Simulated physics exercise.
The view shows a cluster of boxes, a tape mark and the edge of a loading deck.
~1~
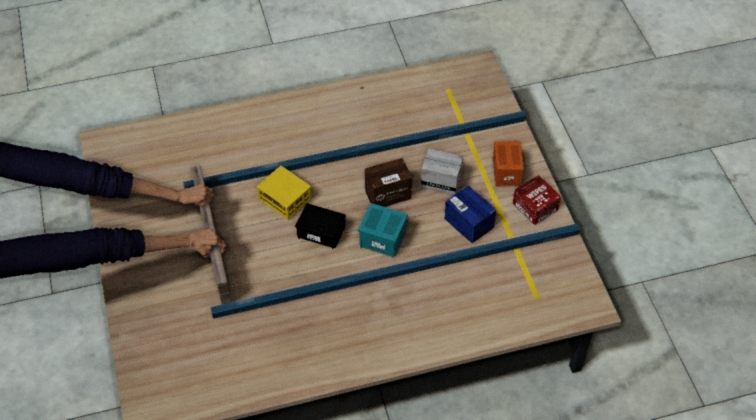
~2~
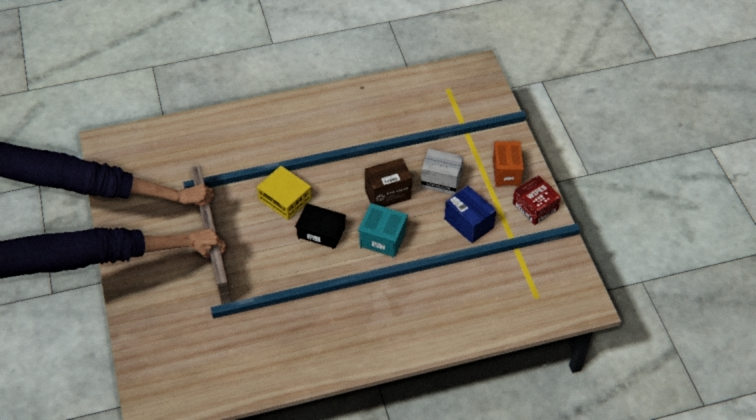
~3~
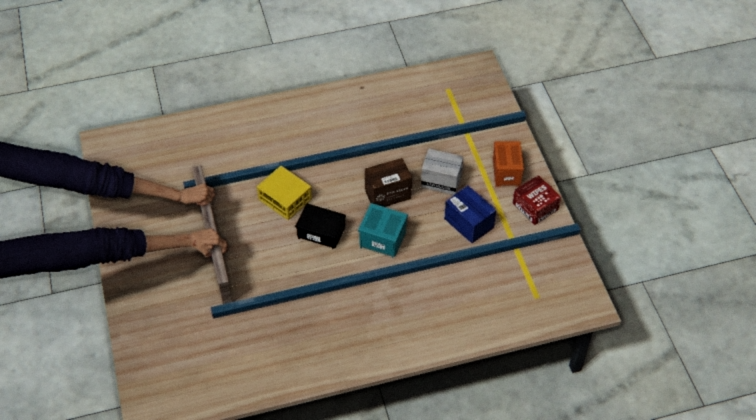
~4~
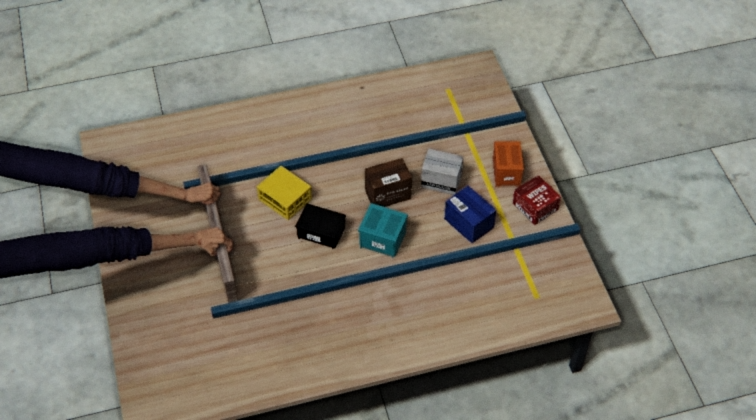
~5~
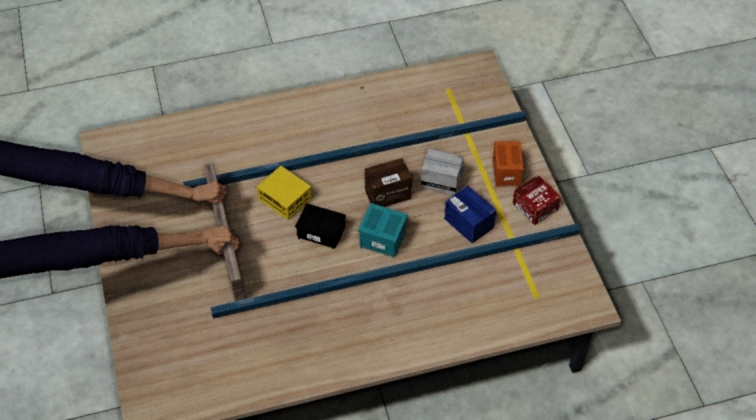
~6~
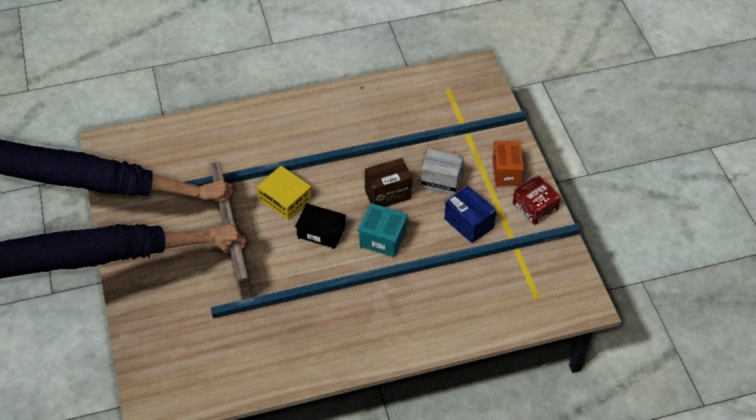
Two hands slide a wooden bar slightly right across a table toward several colored boxes.
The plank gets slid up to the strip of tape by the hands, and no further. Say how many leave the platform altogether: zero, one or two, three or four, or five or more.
Fallen: Three or four.
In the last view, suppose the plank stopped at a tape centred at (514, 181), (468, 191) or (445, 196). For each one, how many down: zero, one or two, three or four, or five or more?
Taking the places in the order asked: Five or over, then either one or two, then one or two.
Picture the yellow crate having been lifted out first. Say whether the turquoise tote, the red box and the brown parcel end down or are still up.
The turquoise tote is still up, the red box goes down and the brown parcel is still up.
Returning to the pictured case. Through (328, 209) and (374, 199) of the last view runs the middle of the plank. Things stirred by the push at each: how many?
I count 3 first and 5 after.
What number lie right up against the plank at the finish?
So the total is 3.
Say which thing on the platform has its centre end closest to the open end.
Nearest at the end: The brown parcel.
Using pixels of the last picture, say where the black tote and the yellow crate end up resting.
They end up close to (506, 183) and (495, 151).
A little later, none off yet; red box at rest near (537, 200); orange tote at rest near (508, 164); blue box at rest near (470, 214).
When it is over, the number that fall off is three or four; down, white parcel, orange tote and red box.
